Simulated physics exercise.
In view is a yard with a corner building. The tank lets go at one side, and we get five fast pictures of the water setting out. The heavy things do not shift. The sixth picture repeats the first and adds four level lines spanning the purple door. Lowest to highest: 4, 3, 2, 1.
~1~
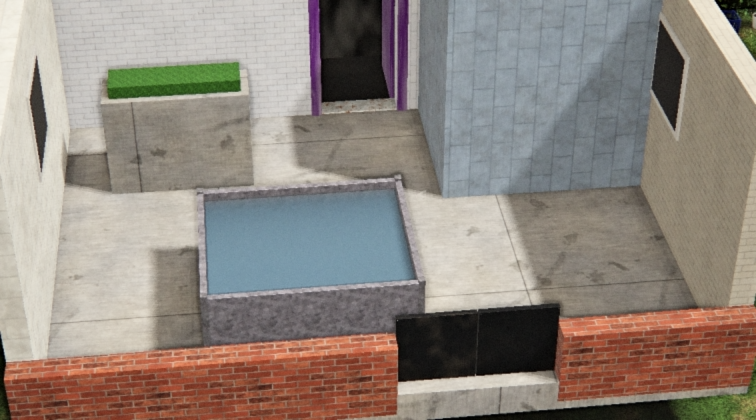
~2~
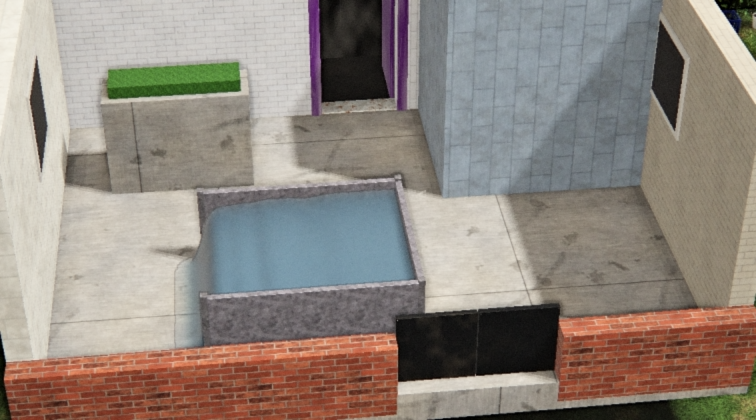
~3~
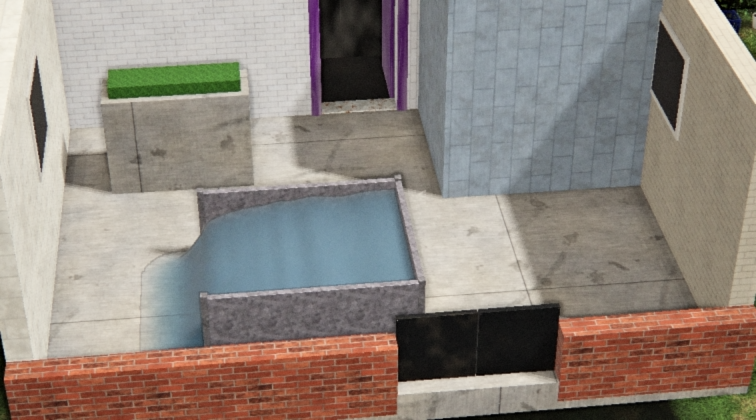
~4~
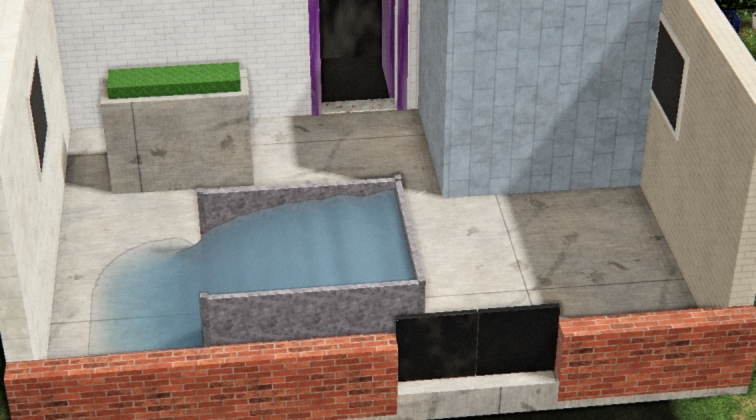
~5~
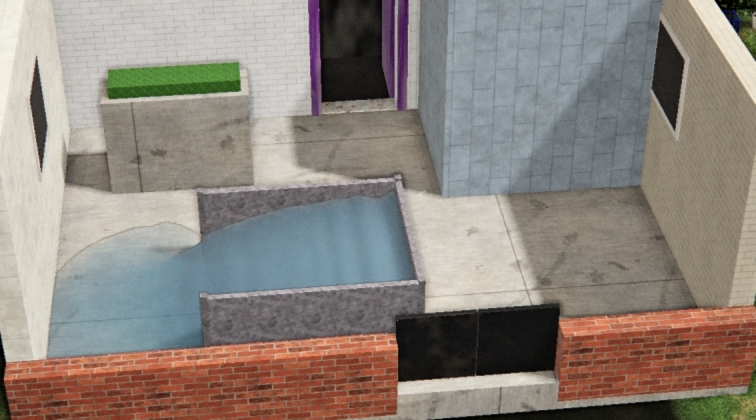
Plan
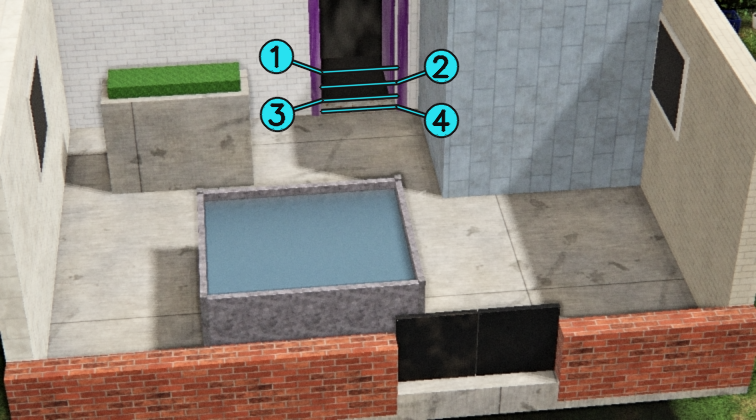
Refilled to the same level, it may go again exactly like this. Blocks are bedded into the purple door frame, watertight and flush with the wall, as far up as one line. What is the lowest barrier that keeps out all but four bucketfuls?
3 is the one.
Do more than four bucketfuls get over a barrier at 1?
No, that is safe.
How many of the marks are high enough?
Three of the four.
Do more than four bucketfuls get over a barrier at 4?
Yes.
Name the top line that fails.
4 it is.
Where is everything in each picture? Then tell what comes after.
Water in the tank at rest, its middle at (306, 242); foot of the purple doorway at (359, 112); shut gate at (477, 322).
Water covers 2 % of the ground, its front hidden from here.
Water covers 5 % of the ground and shows as far out as (158, 268).
Water covers 10 % of the ground and shows as far out as (141, 253).
Water covers 16 % of the ground and shows as far out as (106, 245).
On the marked copy, 1 at (359, 69); 2 at (359, 84); 3 at (359, 98); 4 at (359, 109); from the bottom up 4, 3, 2, 1.
Choosing 1, nothing gets over.
Choosing 2, nothing gets over.
Choosing 3, a splash gets over, under a bucket.
Choosing 4, some 20 bucketfuls get in.
